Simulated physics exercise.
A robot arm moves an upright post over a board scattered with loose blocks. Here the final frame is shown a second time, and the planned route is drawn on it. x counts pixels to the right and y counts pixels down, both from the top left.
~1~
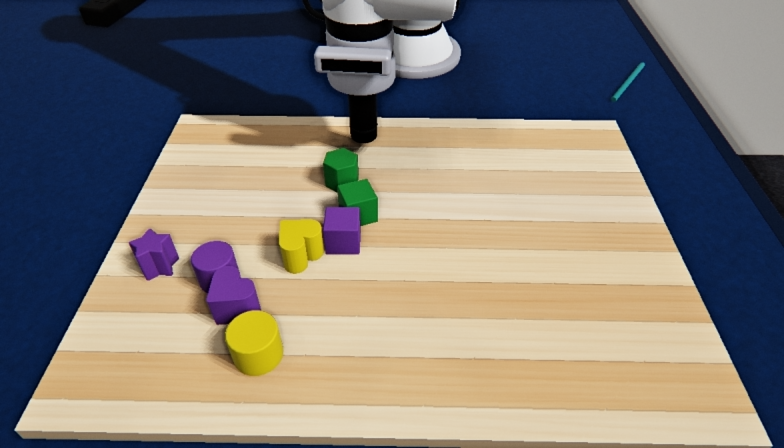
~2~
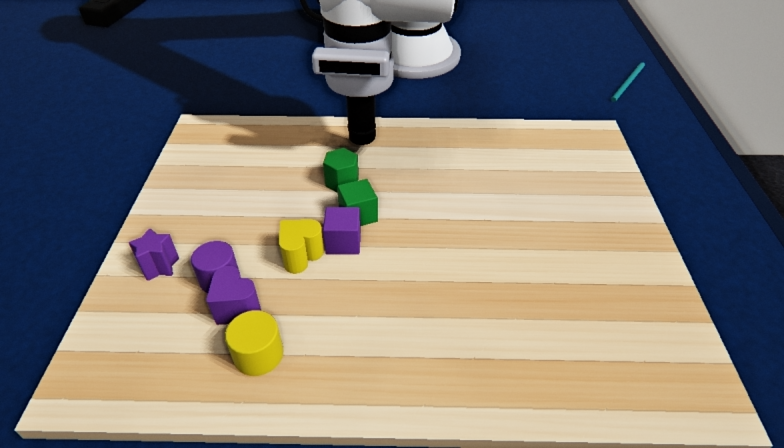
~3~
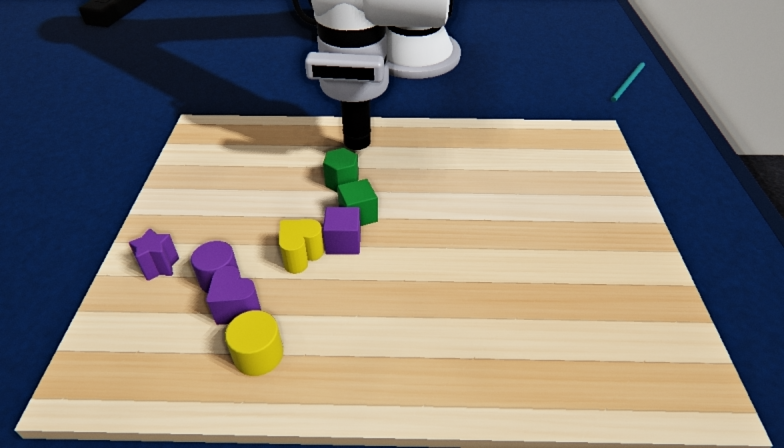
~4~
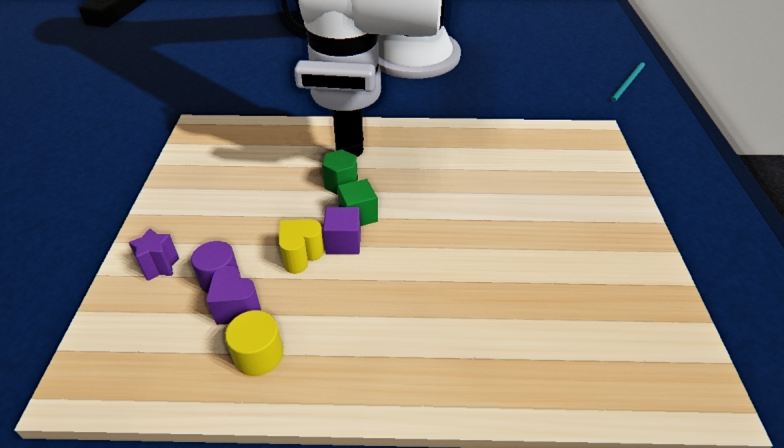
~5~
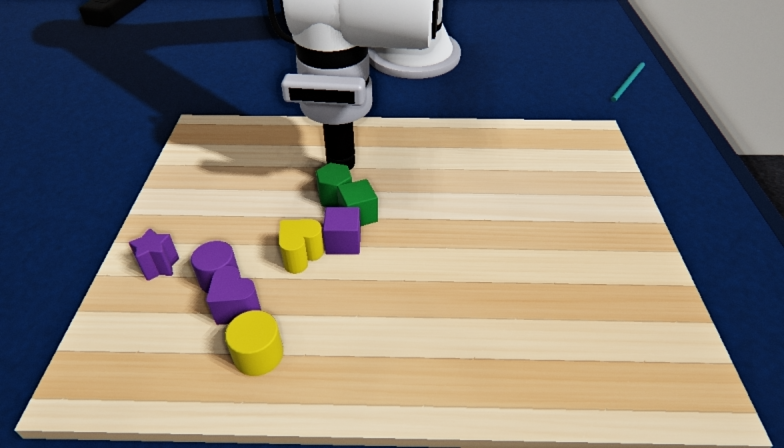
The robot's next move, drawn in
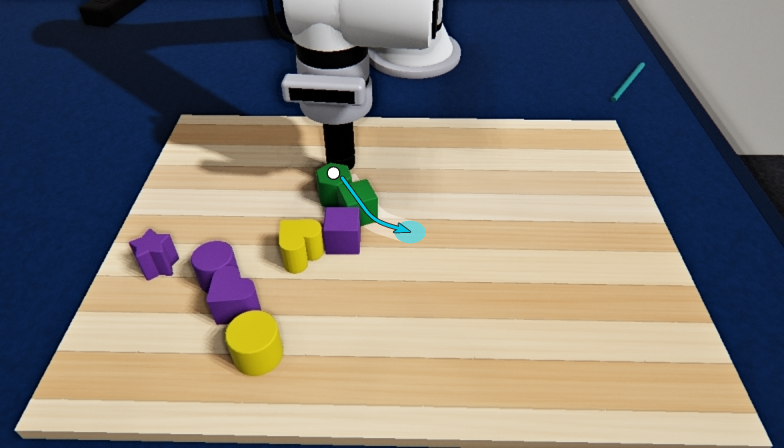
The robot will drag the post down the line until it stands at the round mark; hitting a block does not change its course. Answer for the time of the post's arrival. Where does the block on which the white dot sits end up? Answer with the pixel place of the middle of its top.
Most likely (326, 186).
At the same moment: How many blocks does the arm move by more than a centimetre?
There will be three or more blocks displaced.
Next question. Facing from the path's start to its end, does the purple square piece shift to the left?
No, that is not what happens.
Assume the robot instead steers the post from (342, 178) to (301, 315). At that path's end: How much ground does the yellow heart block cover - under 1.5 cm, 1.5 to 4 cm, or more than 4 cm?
My estimate: Beyond 4 cm.
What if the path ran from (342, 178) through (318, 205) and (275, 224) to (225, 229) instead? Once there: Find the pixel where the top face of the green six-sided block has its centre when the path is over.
I predict (309, 212).
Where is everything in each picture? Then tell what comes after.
The first picture shows tip of the post (364, 136), middles of tops, yellow heart block (297, 232), green six-sided block (340, 158), purple square piece (341, 218), green square piece (357, 191).
The second picture shows post (362, 138), nothing pushed.
The third picture shows post (357, 143), nothing pushed.
The fourth picture shows post (350, 151), green six-sided block (339, 160).
The fifth picture shows post (341, 164), yellow heart block (297, 232), green six-sided block (333, 173), purple square piece (341, 218), green square piece (357, 191).
The line goes from (342, 178) by way of (357, 198) and (376, 220) to (410, 232); the dot is on the green six-sided block.
What follows on the original path. One third of the way, post (357, 185); green six-sided block (326, 185), turned 30° clockwise; purple square piece (344, 223), turned 25° clockwise; green square piece (359, 199), turned 30° anticlockwise.
Two thirds of the way, post (376, 206); green six-sided block (326, 186), turned 35° clockwise; purple square piece (341, 238), turned 60° clockwise; green square piece (371, 222).
At the end, post (411, 218); yellow heart block unmoved; green six-sided block (326, 186), turned 35° clockwise; purple square piece (341, 239), turned 65° clockwise; green square piece (379, 227), turned 20° clockwise.
